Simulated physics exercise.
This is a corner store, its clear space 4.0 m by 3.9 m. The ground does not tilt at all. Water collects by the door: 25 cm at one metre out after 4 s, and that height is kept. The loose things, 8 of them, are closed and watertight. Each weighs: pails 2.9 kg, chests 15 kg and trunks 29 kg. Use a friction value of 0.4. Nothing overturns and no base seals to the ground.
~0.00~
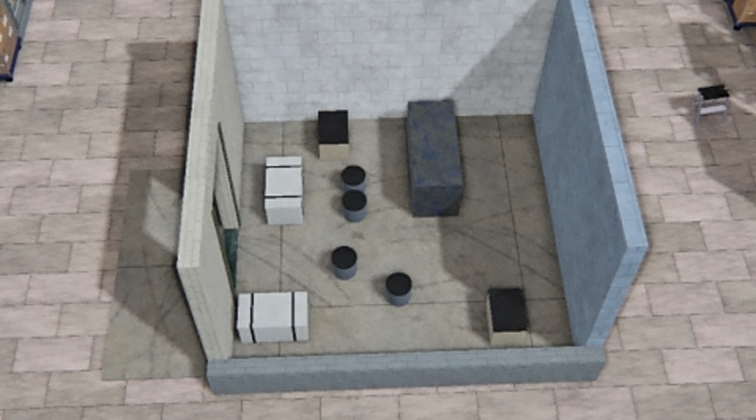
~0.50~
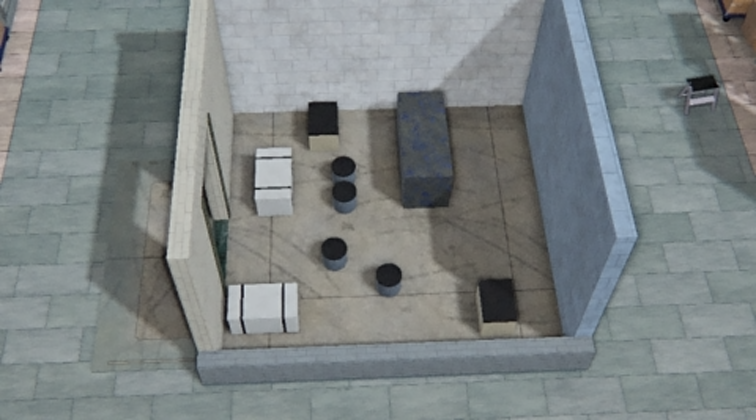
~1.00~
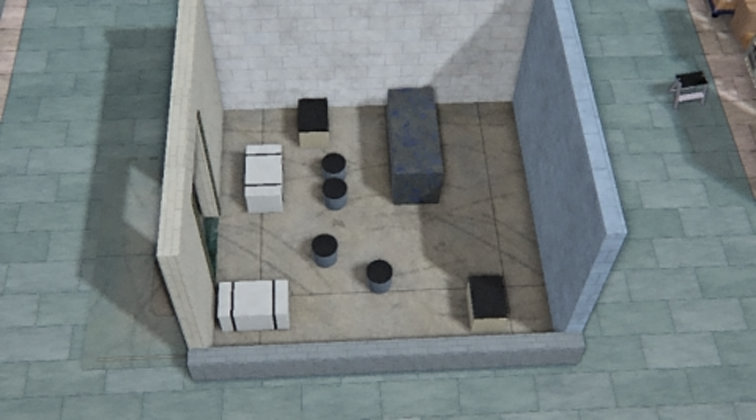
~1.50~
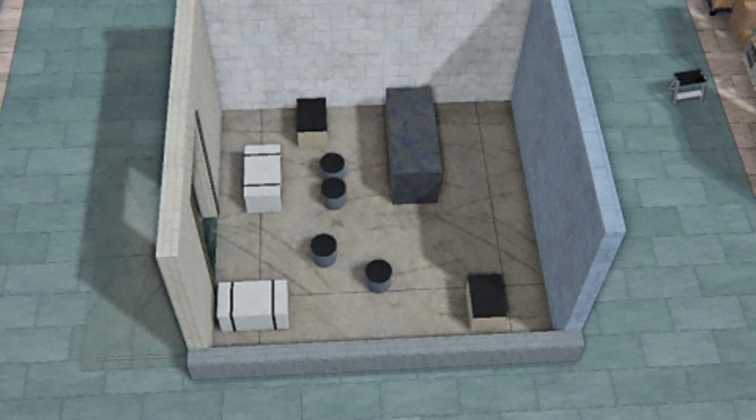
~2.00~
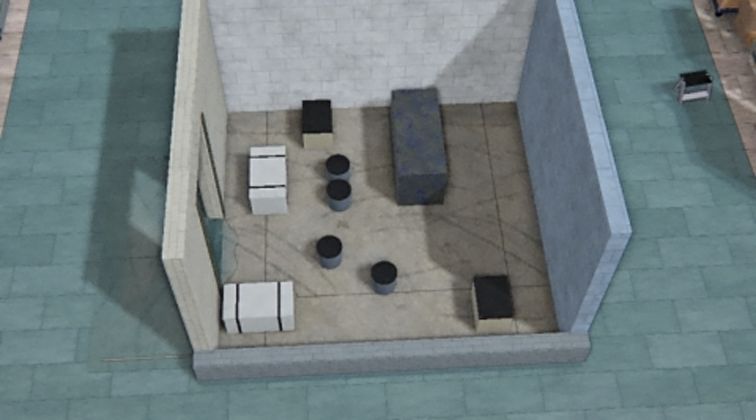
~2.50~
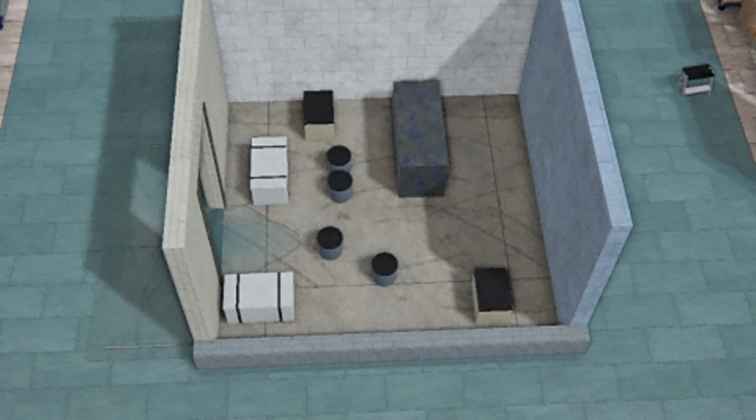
Water spreads thinly across the floor from the left doorway while the boxes and stools stay still.
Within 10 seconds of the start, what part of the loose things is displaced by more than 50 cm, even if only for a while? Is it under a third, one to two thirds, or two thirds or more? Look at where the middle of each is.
It will be a medium share, a third through two thirds.
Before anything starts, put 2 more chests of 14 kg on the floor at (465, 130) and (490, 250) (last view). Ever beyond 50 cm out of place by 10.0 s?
One by one: Below; above.
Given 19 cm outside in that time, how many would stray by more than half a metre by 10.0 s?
In that case the number is 3.
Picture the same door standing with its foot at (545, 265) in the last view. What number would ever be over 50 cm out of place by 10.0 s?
That would give 8.
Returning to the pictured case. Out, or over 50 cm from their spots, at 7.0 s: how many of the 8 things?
By my tally, 3.
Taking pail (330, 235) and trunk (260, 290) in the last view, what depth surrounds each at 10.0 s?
Some 15 cm at the first, some 8 cm at the second.
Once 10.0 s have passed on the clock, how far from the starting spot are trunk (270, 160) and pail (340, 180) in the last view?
The first is 10 cm from its start, the second 60 cm.
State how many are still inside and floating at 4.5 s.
Then: 0.
After 3.5 s 0 of 8 are over 50 cm from their spots; 0 afloat.
After 4.5 s 3 of 8 are over 50 cm from their spots; 0 afloat.
After 7.0 s 3 of 8 are over 50 cm from their spots; 4 afloat.
After 10.0 s 3 of 8 are over 50 cm from their spots, and 3 have been at some point; 7 afloat.
